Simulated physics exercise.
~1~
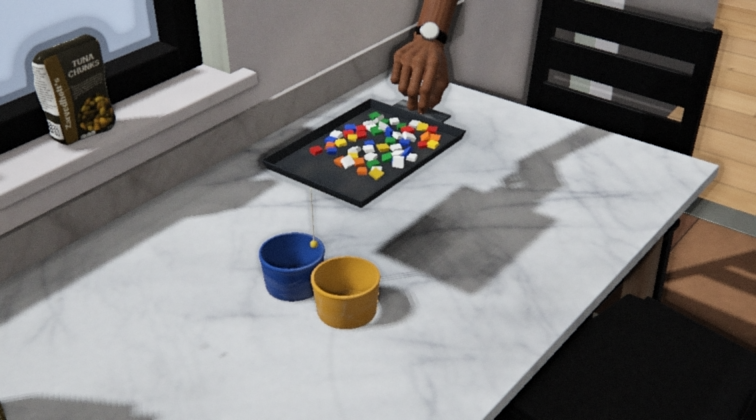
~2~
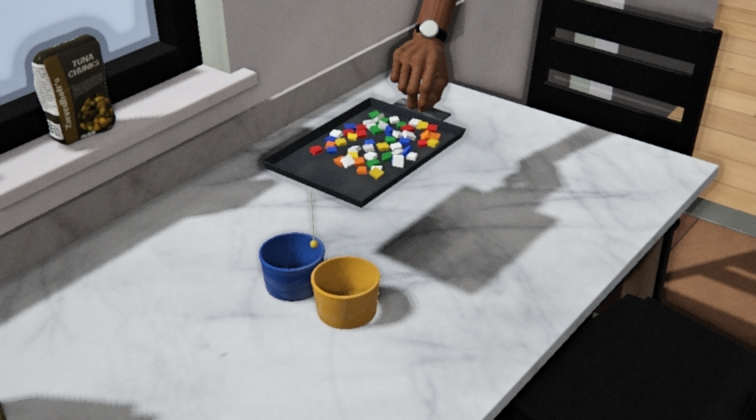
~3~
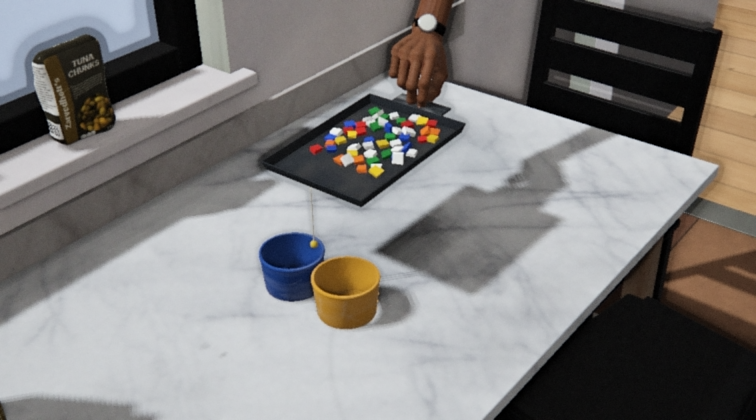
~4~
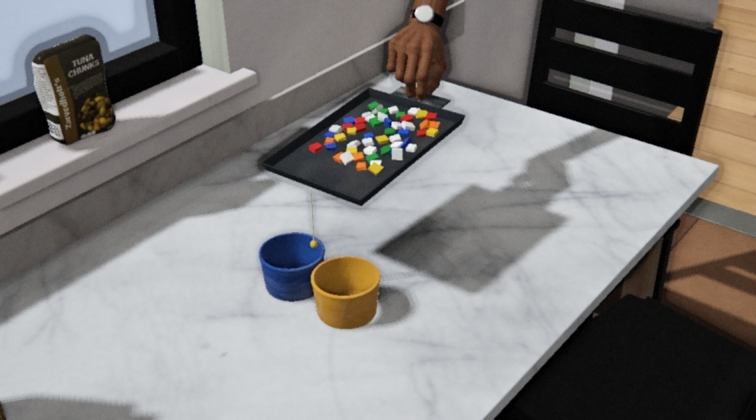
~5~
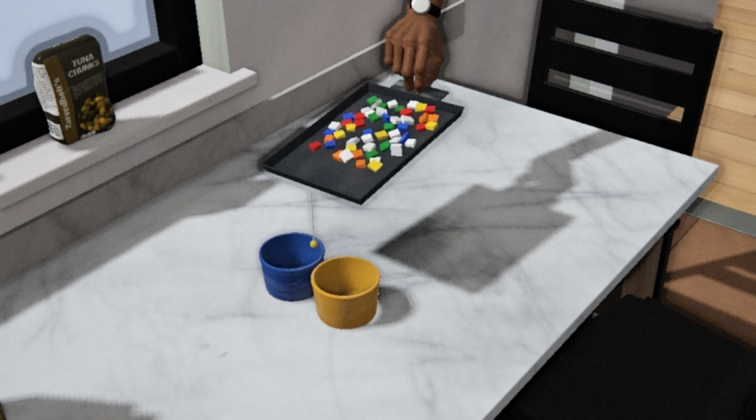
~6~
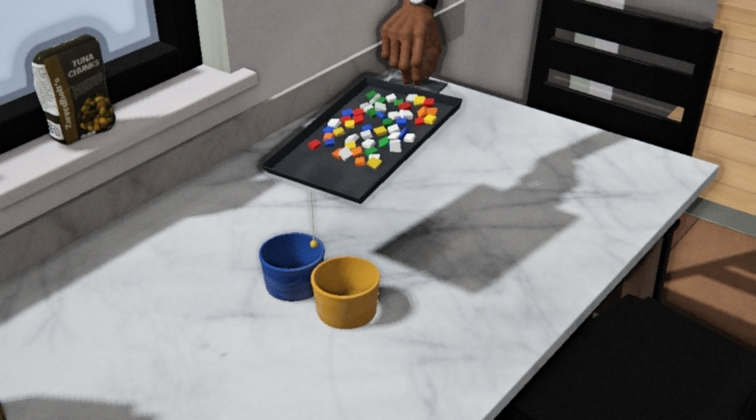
A dark tray of colourful little tiles, held by a hand at its far end, slowly tilted a little toward its left corner, while the blue and yellow dishes on the marble table stayed still.
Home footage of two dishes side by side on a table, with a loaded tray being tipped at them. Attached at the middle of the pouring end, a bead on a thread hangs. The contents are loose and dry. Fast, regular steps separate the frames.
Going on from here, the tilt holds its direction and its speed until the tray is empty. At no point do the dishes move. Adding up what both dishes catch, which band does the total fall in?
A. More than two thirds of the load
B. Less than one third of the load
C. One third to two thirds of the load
Answer: C.
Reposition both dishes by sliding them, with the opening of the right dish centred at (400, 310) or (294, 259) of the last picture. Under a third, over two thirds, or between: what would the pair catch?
Earlier place: Under a third. Later place: More than two thirds.
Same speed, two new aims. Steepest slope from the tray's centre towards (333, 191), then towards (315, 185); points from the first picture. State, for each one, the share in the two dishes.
In order, 80 in a hundred and 60 in a hundred.
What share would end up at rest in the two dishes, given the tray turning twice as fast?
It would be close to 40 per cent.
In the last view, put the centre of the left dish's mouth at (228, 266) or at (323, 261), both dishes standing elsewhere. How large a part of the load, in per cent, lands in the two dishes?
0 %, 0 %.
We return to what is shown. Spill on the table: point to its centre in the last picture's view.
Approximately (255, 260).
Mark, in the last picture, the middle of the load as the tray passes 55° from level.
Load centre: Approx. (294, 159).
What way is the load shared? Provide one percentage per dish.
Left 50 per cent, right 0 per cent.
Soon after the last picture, tray tipped steeply; nearly all on the tray; a stray few outside both; a stray few in the air.
A little later, tray tipped right over; about a third on the tray; about a quarter in the left dish; about a quarter outside both; about a quarter in the air.
Later still, tray tipped past a quarter turn; about half in the left dish; about half outside both.
At rest, tray tipped past a quarter turn; none in the right dish; about half in the left dish; about half outside both.
